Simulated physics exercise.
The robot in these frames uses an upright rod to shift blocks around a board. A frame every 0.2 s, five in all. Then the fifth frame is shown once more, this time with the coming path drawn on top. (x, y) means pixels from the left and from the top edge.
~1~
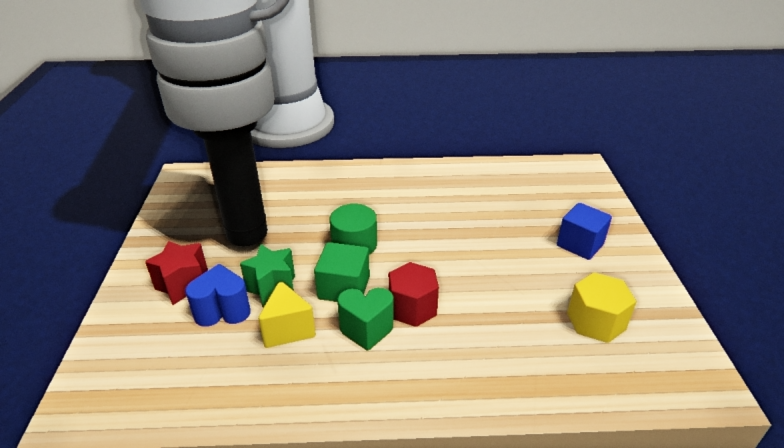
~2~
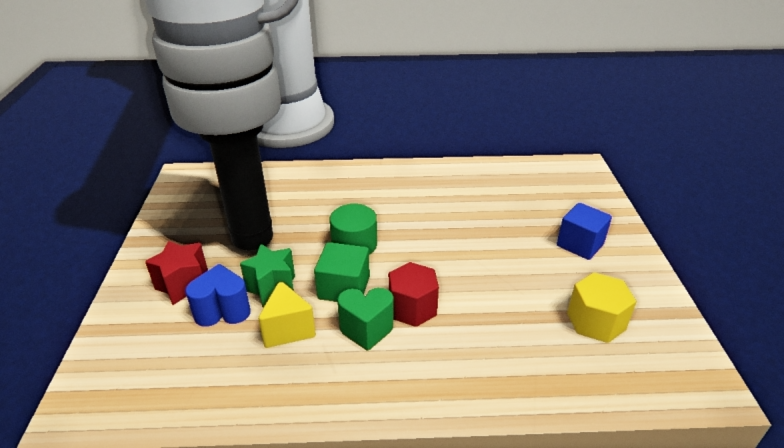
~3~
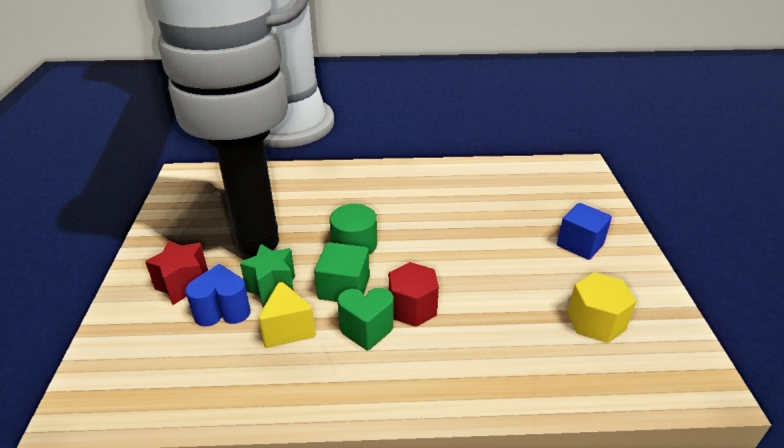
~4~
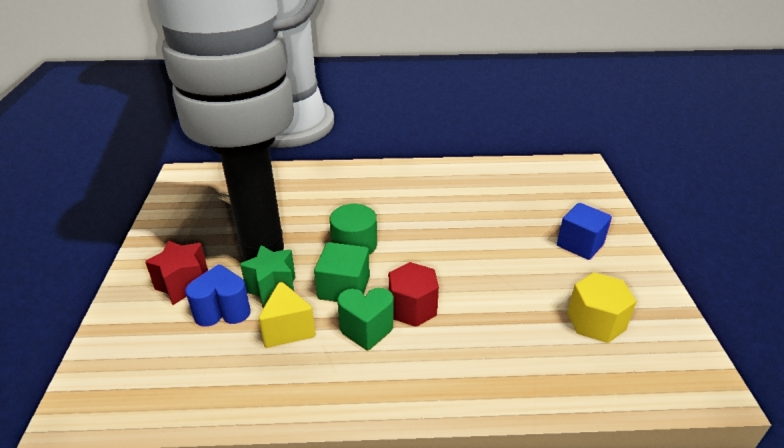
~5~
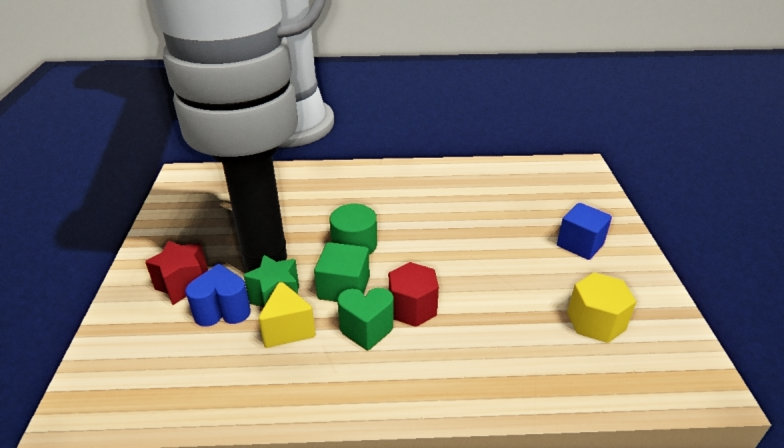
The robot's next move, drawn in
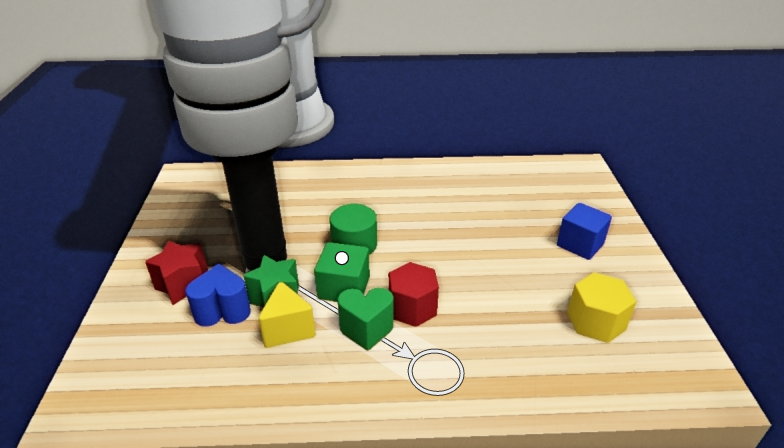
The clip shows a robot arm with a black rod over a wooden board of red, blue, green and yellow blocks; the rod moves slightly right and toward the viewer, then nudges the green star a little toward the yellow triangle.
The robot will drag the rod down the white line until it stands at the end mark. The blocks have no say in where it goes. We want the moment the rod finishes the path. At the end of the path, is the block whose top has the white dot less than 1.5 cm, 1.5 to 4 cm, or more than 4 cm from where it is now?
My answer is that it shifts 1.5 to 4 cm.
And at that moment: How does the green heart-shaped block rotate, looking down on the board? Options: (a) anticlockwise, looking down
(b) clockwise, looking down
That would be a.
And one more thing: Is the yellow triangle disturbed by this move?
It moves.
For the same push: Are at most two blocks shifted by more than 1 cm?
No, that is not how it ends up.
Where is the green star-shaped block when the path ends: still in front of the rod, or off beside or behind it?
My answer is that the green star-shaped block has slipped off.
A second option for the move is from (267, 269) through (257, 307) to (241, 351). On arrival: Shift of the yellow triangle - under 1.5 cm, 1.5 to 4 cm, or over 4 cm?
My prediction: Over 4 cm.
Drawn move, straight from (267, 269) to (436, 371); the dot is on the green square block.
What follows on the original path. One third of the way, rod (317, 291); green star-shaped block (286, 296), turned 25° clockwise; yellow triangle (283, 333), turned 15° clockwise; green square block (360, 261), turned 30° anticlockwise.
Two thirds of the way, rod (372, 324); green star-shaped block (290, 298), turned 45° clockwise; yellow triangle (281, 334); green square block (374, 259), turned 55° anticlockwise; green heart-shaped block (403, 326), turned 40° anticlockwise.
At the end, rod (437, 363); green star-shaped block (290, 298), turned 45° clockwise; yellow triangle (281, 334); green square block (374, 259), turned 55° anticlockwise; green heart-shaped block (475, 369), turned 40° anticlockwise.
